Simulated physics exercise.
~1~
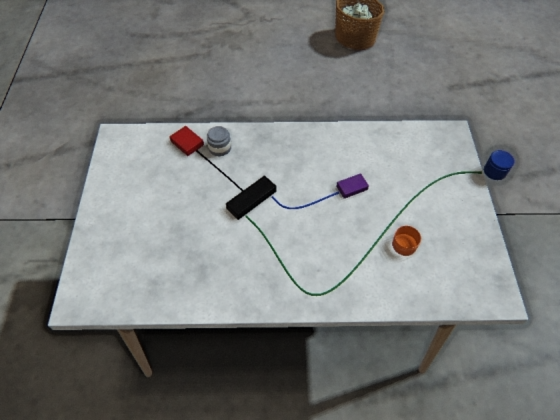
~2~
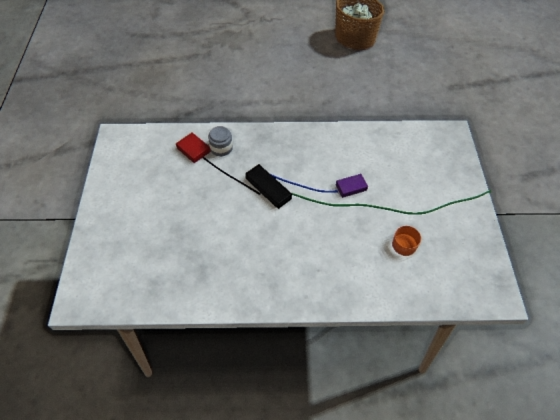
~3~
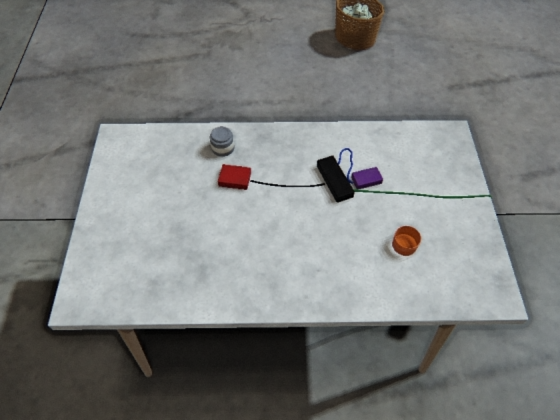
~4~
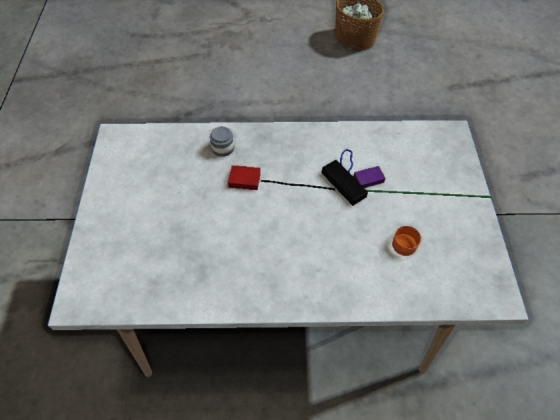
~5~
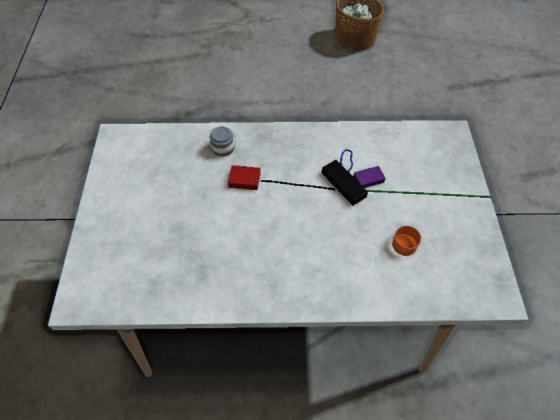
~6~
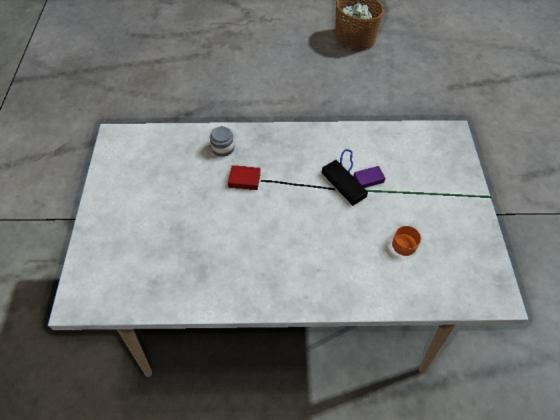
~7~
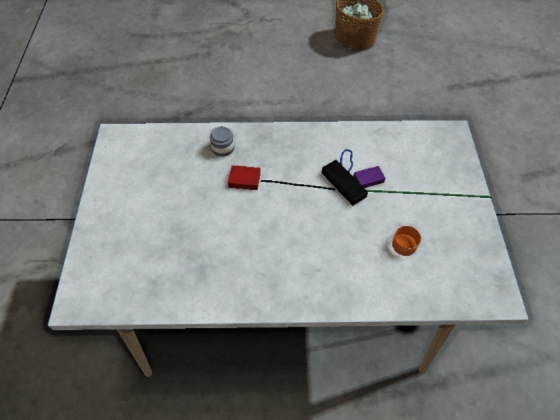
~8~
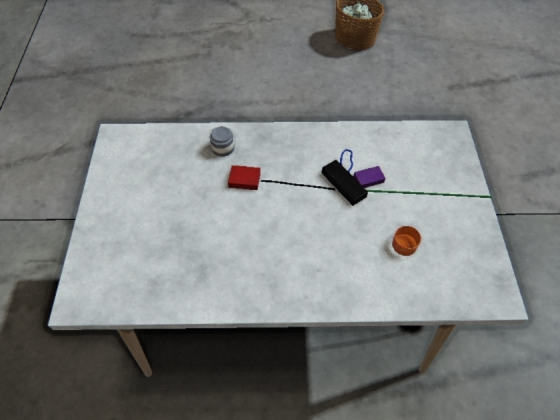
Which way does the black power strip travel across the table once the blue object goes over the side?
The black power strip slides to the right across the tabletop, as the viewer sees it.
The footage shows a blue object dropping off the right side of a table, its green cable pulling a black power strip rightward and dragging a red box after it, until everything rests on the tabletop beside the unmoved grey jar and orange cup, the cable taut over the edge.
